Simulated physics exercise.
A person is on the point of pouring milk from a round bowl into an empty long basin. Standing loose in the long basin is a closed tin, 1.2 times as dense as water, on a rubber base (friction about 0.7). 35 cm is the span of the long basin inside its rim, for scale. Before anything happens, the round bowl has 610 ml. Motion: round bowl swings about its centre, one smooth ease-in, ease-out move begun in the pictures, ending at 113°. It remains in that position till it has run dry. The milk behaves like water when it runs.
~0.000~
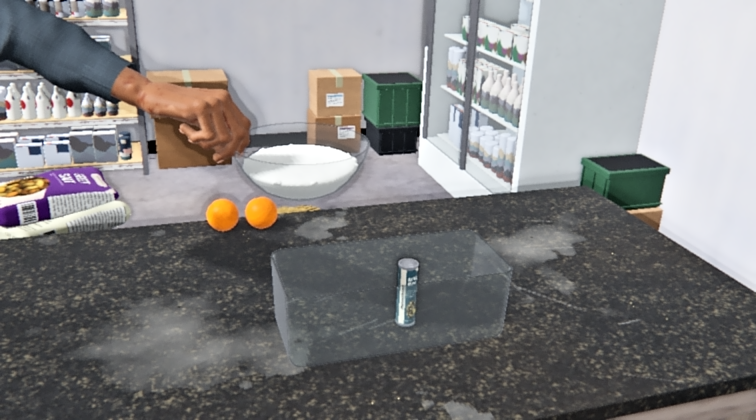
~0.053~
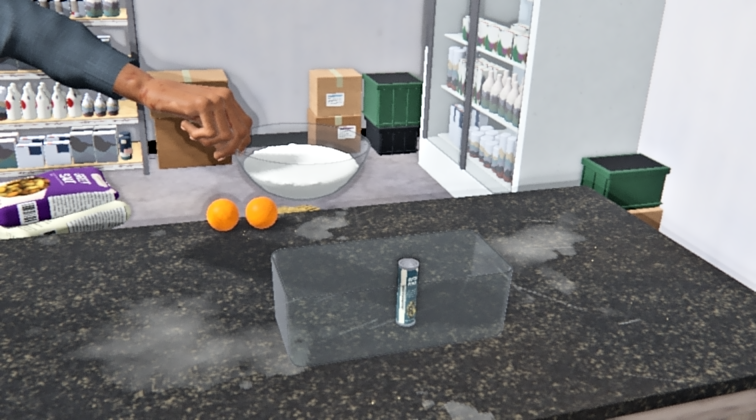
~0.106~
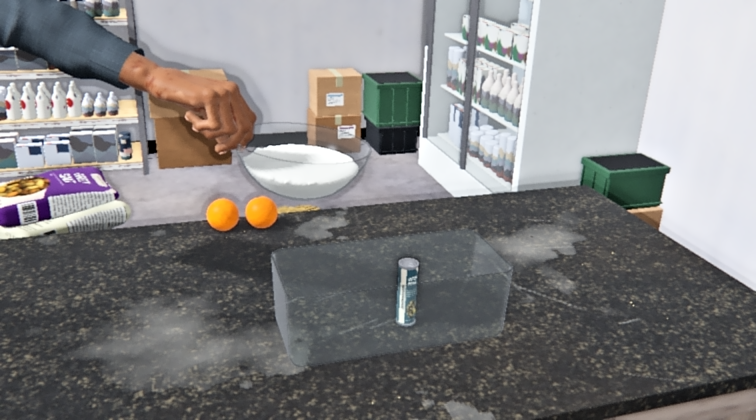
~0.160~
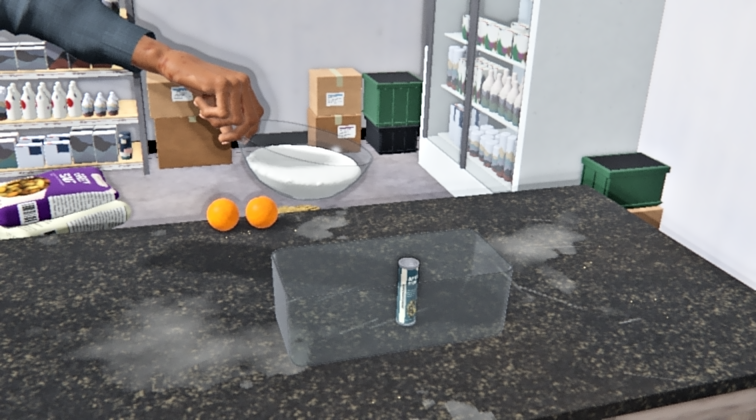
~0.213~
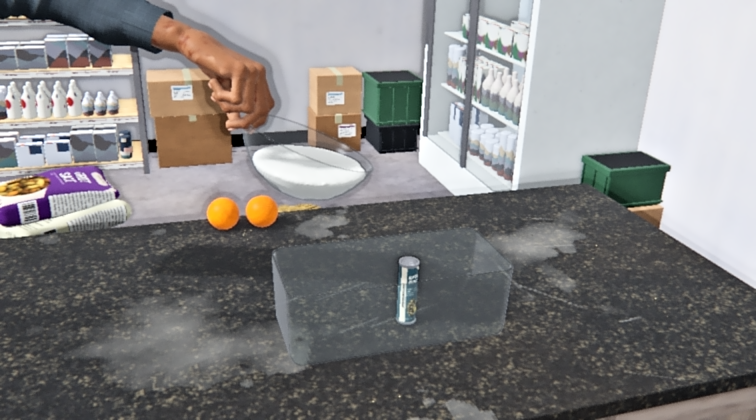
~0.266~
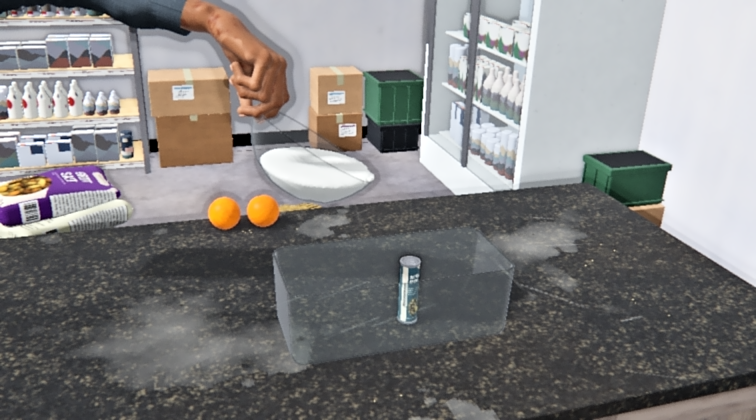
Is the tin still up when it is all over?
No, the tin goes over.
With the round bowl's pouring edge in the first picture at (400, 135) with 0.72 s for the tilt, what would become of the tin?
Then it stays up.
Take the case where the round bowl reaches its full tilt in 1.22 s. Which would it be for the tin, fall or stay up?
Holds steady.
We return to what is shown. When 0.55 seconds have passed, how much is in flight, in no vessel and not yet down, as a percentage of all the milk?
Roughly 32 percent.
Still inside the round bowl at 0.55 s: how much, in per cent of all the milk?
Fraction remaining: Approx. 2 per cent.
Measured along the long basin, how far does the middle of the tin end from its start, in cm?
Shift of tin centre: Approx. 8.0 cm.
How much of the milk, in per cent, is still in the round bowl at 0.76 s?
Close to 0 in a hundred.
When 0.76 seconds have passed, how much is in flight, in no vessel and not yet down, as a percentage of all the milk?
Something like 3 per cent is in the air then.
By 0.55 s the tilt is 98° and 2 per cent is still to pour; the tin stands where it began.
By 0.76 s the tilt is 113° and 0 per cent is still to pour; the tin leans 14°.
By 0.98 s the tilt is 113° and 0 per cent is still to pour; the tin leans 36°.
By 1.22 s the tilt is 113° and 0 per cent is still to pour; the tin lies on its side.
At rest the tin lies on its side.
